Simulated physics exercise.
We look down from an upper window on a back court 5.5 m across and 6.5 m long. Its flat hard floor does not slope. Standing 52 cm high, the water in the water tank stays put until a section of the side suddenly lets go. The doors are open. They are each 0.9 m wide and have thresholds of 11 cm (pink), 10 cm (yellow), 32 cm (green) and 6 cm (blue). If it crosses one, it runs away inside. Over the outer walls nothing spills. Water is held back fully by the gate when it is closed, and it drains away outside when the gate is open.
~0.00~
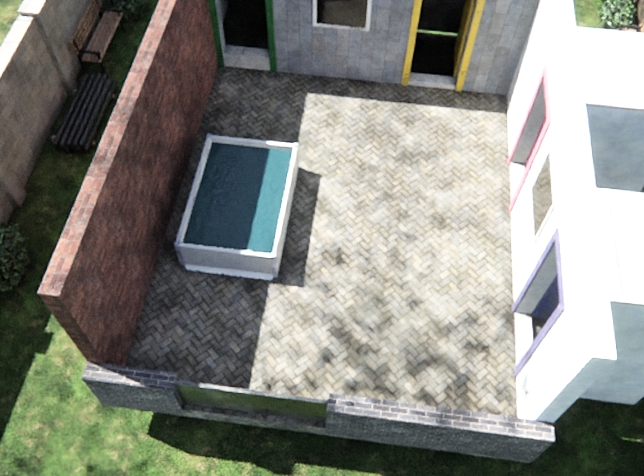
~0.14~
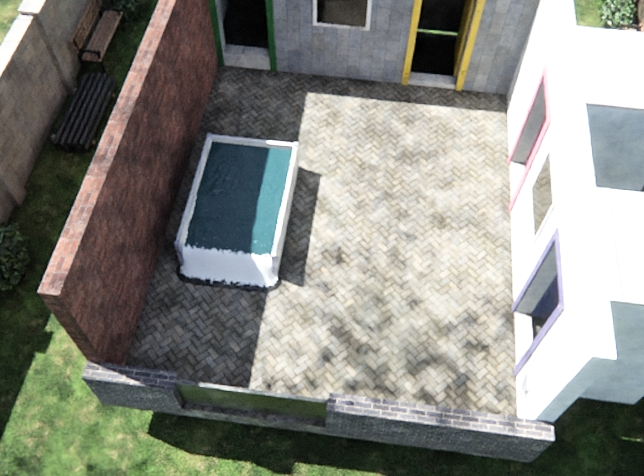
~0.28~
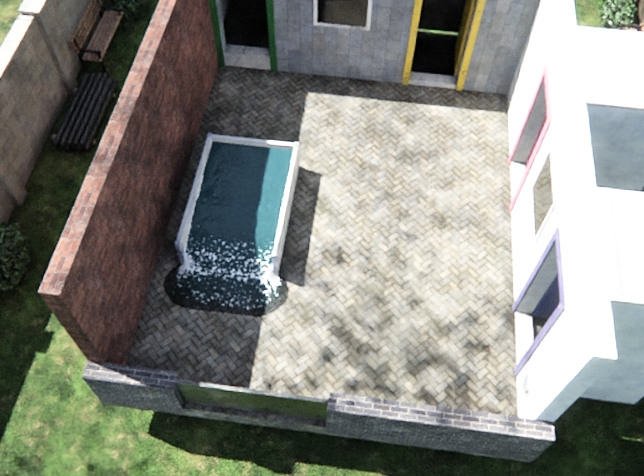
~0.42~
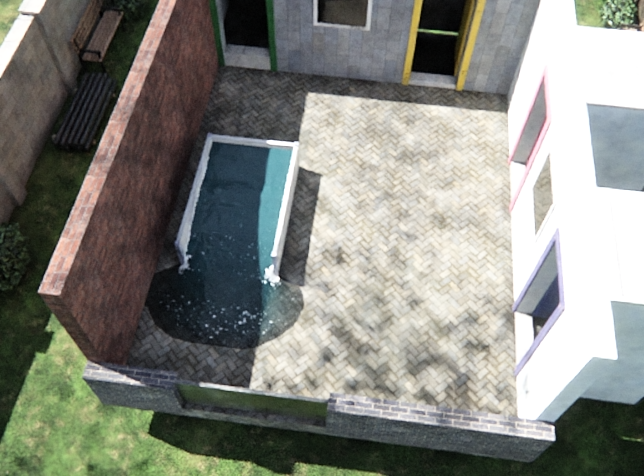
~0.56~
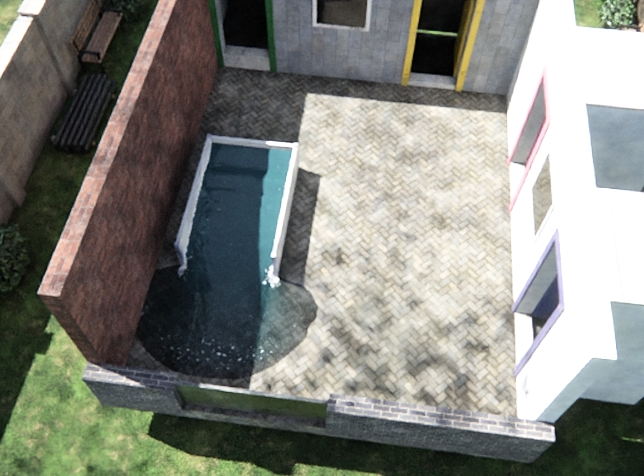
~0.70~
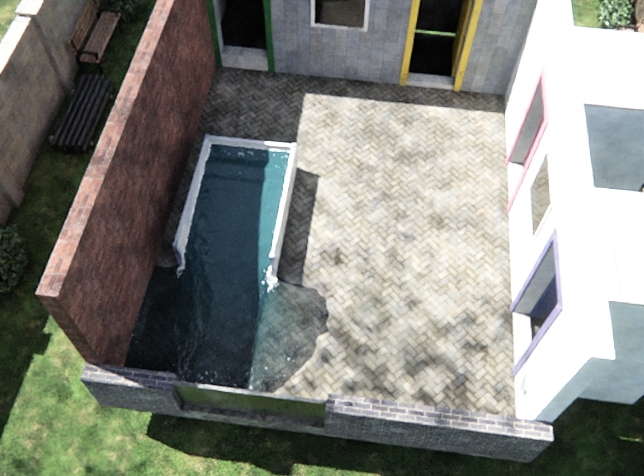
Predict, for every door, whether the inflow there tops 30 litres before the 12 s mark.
Prediction: At the pink door it falls short of 30 litres; at the yellow door it falls short of 30 litres; at the green door it falls short of 30 litres; at the blue door it tops 30 litres.
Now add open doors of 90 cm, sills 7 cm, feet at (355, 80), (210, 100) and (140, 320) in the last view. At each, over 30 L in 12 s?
In that order: Short of it, short of it, beyond it.
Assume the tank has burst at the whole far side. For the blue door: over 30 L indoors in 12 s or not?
In that case, blue door: Less than that.
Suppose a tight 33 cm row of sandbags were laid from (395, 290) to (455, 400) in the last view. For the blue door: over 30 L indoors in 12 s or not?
Result at blue: Limit not reached.
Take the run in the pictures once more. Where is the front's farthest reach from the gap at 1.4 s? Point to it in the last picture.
Somewhere about (349, 414).
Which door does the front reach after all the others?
Yellow.
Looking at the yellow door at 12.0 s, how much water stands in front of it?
Depth: Approx. 6.0 cm.
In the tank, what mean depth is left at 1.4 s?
29 cm.
After 1.4 s water covers 15 % of the floor and is deepest (37 cm) near (123, 372); pink door not reached, yellow door not reached, green door not reached, blue door not reached.
After 2.2 s water covers 20 % of the floor and is deepest (32 cm) near (132, 386); pink door not reached, yellow door not reached, green door not reached, blue door not reached.
After 3.5 s water covers 35 % of the floor and is deepest (21 cm) near (507, 434); pink door not reached, yellow door not reached, green door not reached, blue door 12 cm at the sill, 2 L in.
After 7.0 s water covers 70 % of the floor and is deepest (10 cm) near (454, 428); pink door 5 cm at the sill, 0 L in, yellow door 4 cm at the sill, 0 L in, green door 7 cm at the sill, 0 L in, blue door 10 cm at the sill, 80 L in.
After 12.0 s water covers 95 % of the floor and is deepest (6 cm) near (469, 105); pink door 3 cm at the sill, 0 L in, yellow door 6 cm at the sill, 0 L in, green door 4 cm at the sill, 0 L in, blue door 4 cm at the sill, 93 L in.
